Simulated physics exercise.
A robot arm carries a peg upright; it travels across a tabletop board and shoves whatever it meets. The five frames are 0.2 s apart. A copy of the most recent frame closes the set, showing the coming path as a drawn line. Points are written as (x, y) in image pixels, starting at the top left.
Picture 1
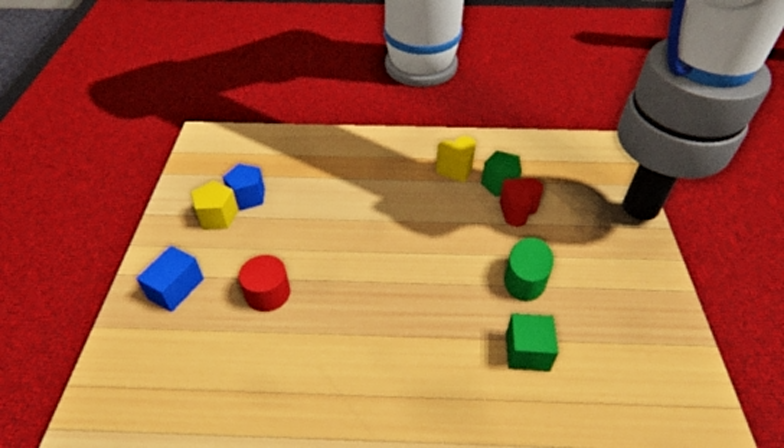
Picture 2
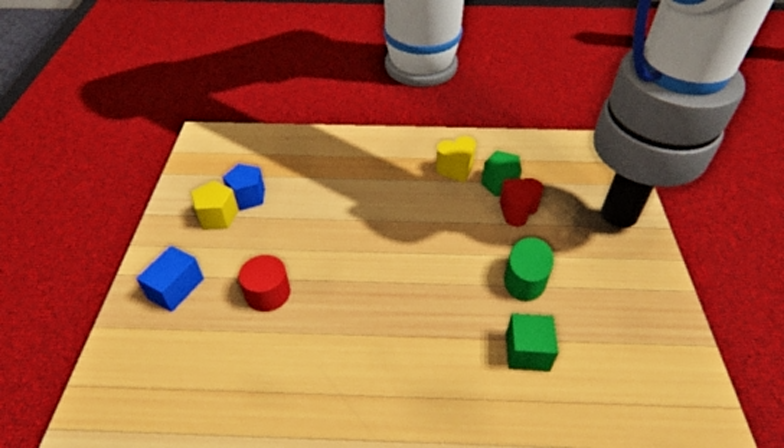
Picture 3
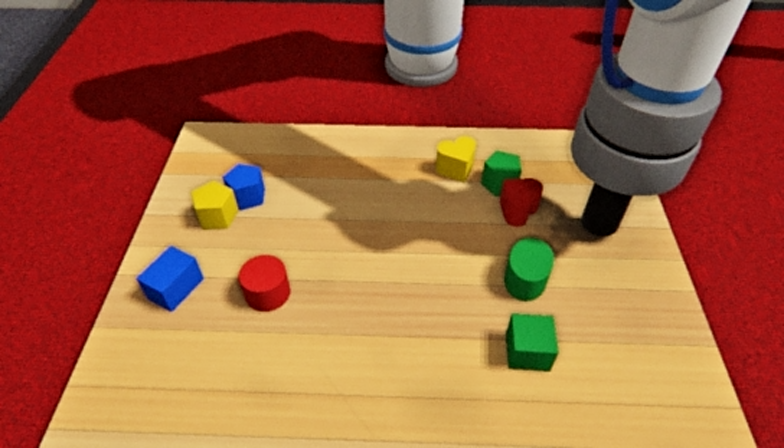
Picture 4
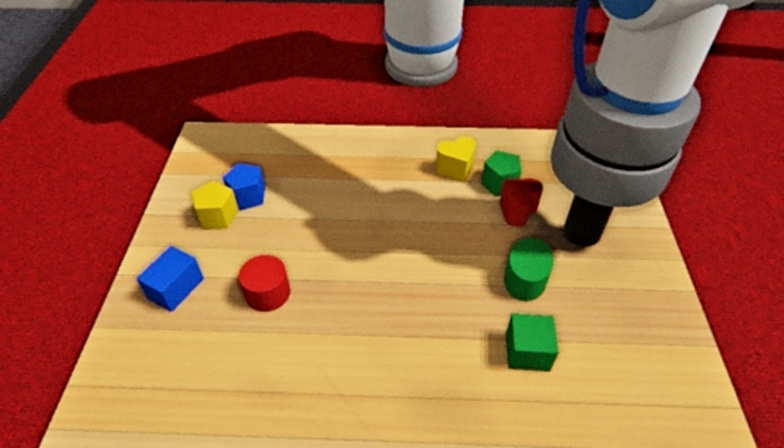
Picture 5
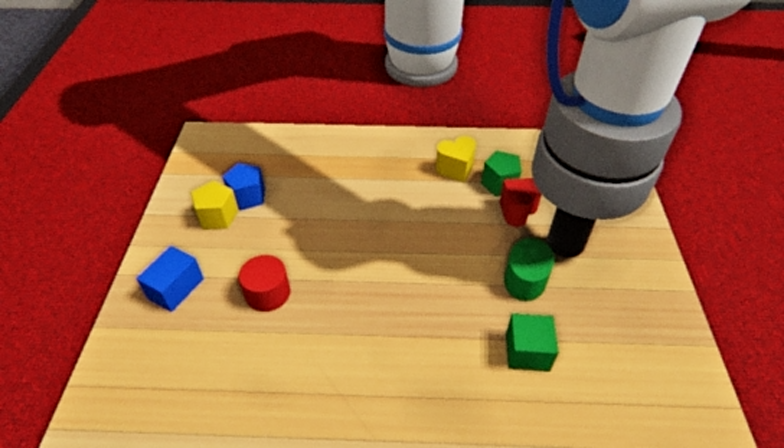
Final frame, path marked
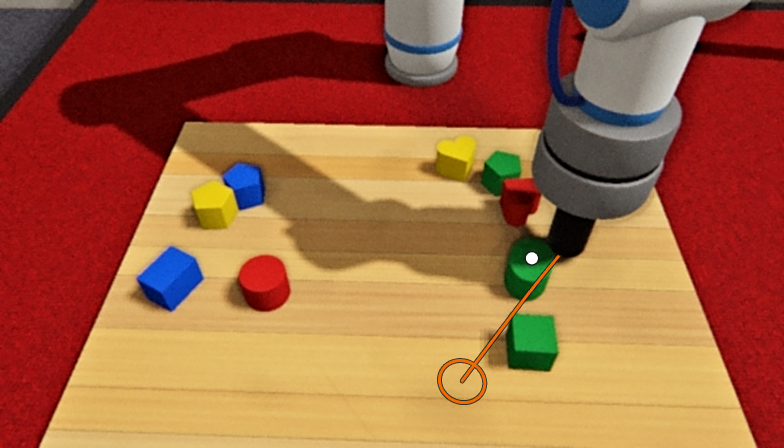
A robot arm with a black peg moving left and slightly nearer over a wooden board, the scattered coloured blocks staying still.
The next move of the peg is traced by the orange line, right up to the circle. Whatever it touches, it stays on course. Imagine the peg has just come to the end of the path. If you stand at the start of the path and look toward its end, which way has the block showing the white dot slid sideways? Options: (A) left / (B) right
The correct letter is B.
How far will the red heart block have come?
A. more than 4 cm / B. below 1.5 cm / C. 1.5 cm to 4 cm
It's B.
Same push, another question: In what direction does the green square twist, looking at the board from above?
The turn is anti-clockwise.
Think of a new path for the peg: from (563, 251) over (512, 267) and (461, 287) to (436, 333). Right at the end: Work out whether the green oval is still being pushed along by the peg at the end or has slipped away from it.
It slides aside on the way.
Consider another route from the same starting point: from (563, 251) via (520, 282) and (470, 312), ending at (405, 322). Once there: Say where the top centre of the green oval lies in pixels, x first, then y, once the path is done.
Final place: (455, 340).
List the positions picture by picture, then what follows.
The first picture shows peg tip at (641, 208); block tops, red heart block at (523, 189); green oval at (532, 258); green square at (535, 332).
The second picture shows peg at (619, 215); blocks unchanged.
The third picture shows peg at (600, 223); blocks unchanged.
The fourth picture shows peg at (582, 233); blocks unchanged.
The fifth picture shows peg at (566, 243); red heart block at (523, 189); green oval at (532, 258); green square at (535, 332).
Path on the board, from (563, 251) to (462, 381); the dot is on the green oval.
The first path, step by step. One third of the way, peg at (534, 281); green oval at (499, 287).
Two thirds of the way, peg at (501, 325); green oval at (452, 315), turned 50° clockwise; green square at (533, 345), turned 35° anticlockwise.
At the end, peg at (463, 374); red heart block in place; green oval at (427, 324), turned 90° clockwise; green square at (535, 351), turned 50° anticlockwise.
